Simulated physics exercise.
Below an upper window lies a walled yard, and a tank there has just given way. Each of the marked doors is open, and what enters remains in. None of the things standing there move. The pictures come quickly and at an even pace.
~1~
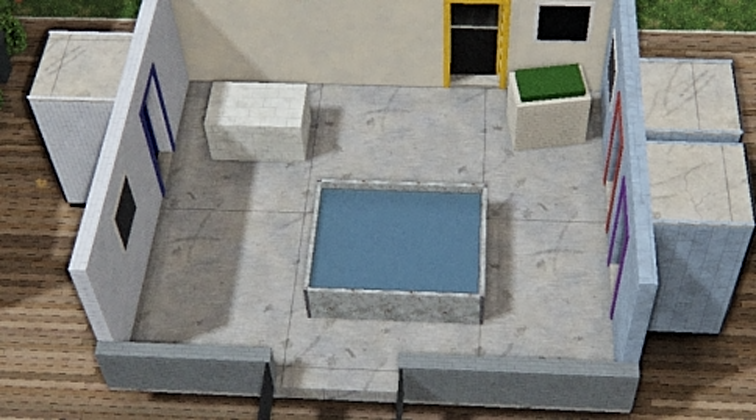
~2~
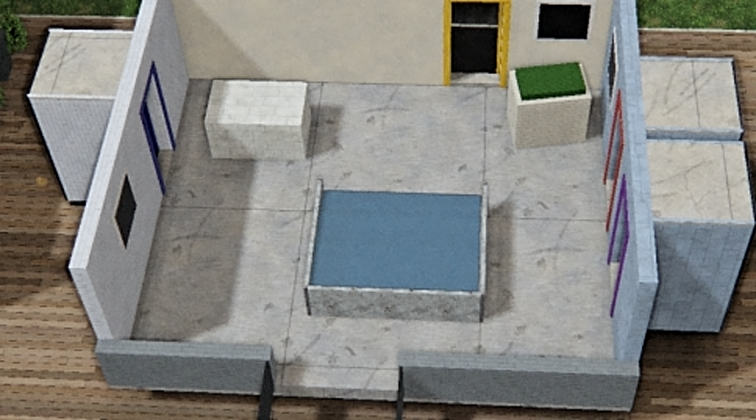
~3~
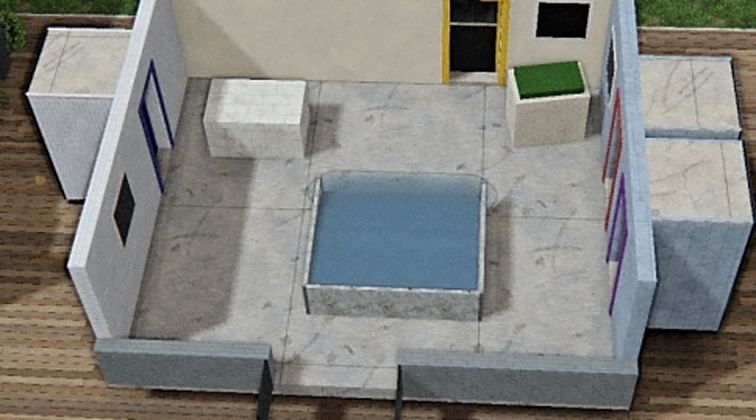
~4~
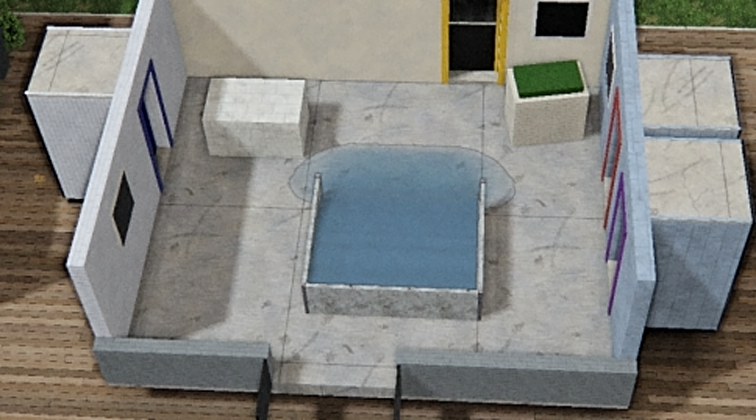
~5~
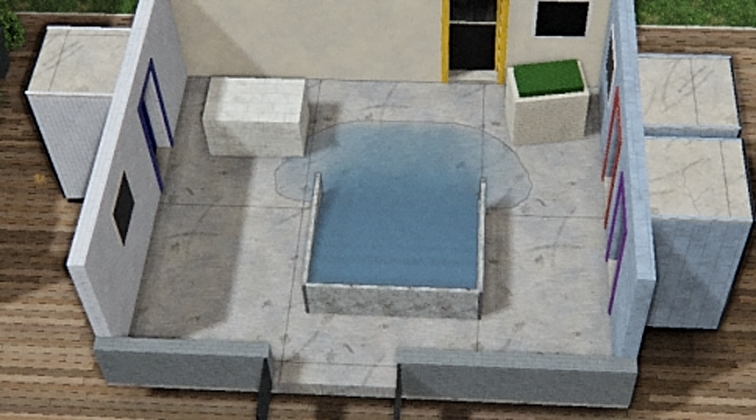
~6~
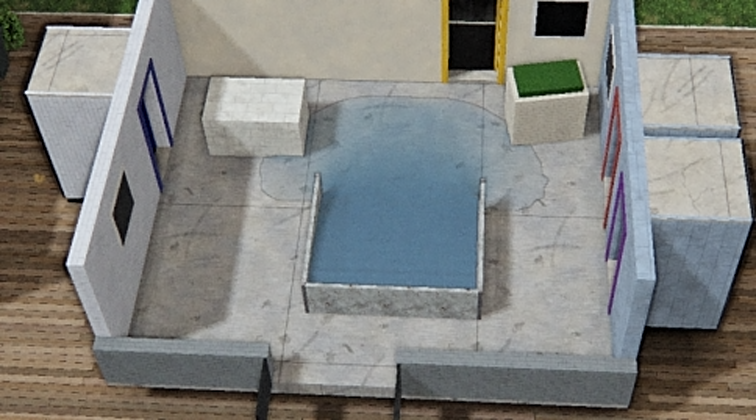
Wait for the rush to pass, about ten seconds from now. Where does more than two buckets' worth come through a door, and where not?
My prediction: The red door sees no more than two buckets come in; the yellow door sees more than two buckets come in; the purple door sees no more than two buckets come in; the blue door sees more than two buckets come in.
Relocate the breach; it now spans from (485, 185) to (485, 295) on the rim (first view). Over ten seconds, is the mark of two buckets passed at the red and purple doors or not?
So here's how it goes: Red runs over, while purple runs over.
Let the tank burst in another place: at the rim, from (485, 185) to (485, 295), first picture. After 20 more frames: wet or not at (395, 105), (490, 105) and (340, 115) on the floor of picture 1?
Point by point: Untouched, swamped and untouched.
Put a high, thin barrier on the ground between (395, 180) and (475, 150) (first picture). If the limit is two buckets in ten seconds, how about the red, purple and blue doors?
The red door tops the mark, while the purple door falls short and the blue door tops the mark.
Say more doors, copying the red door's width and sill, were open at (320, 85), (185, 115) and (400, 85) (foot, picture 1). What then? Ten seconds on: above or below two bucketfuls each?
Log: Door one is above the limit; door two is above the limit; door three is above the limit.
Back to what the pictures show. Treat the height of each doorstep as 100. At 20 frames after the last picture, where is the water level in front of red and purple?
In order: Roughly 30 % and 10 %.
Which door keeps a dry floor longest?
My answer: The purple one.
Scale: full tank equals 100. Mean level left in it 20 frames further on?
About 18 %.
A moment on, water covers 30 % of the floor; the red door not reached, the yellow door over two buckets in, the purple door not reached, the blue door not reached.
Next, water covers 40 % of the floor; the red door not reached, the yellow door far over two buckets in, the purple door not reached, the blue door under two buckets in.
Then, water covers 50 % of the floor; the red door wet at the sill, nothing in, the yellow door far over two buckets in, the purple door wet at the sill, nothing in, the blue door over two buckets in.
Later, water covers 90 % of the floor; the red door wet at the sill, nothing in, the yellow door far over two buckets in, the purple door wet at the sill, nothing in, the blue door over two buckets in.
In the end, water covers 95 % of the floor; the red door wet at the sill, nothing in, the yellow door far over two buckets in, the purple door wet at the sill, nothing in, the blue door over two buckets in.
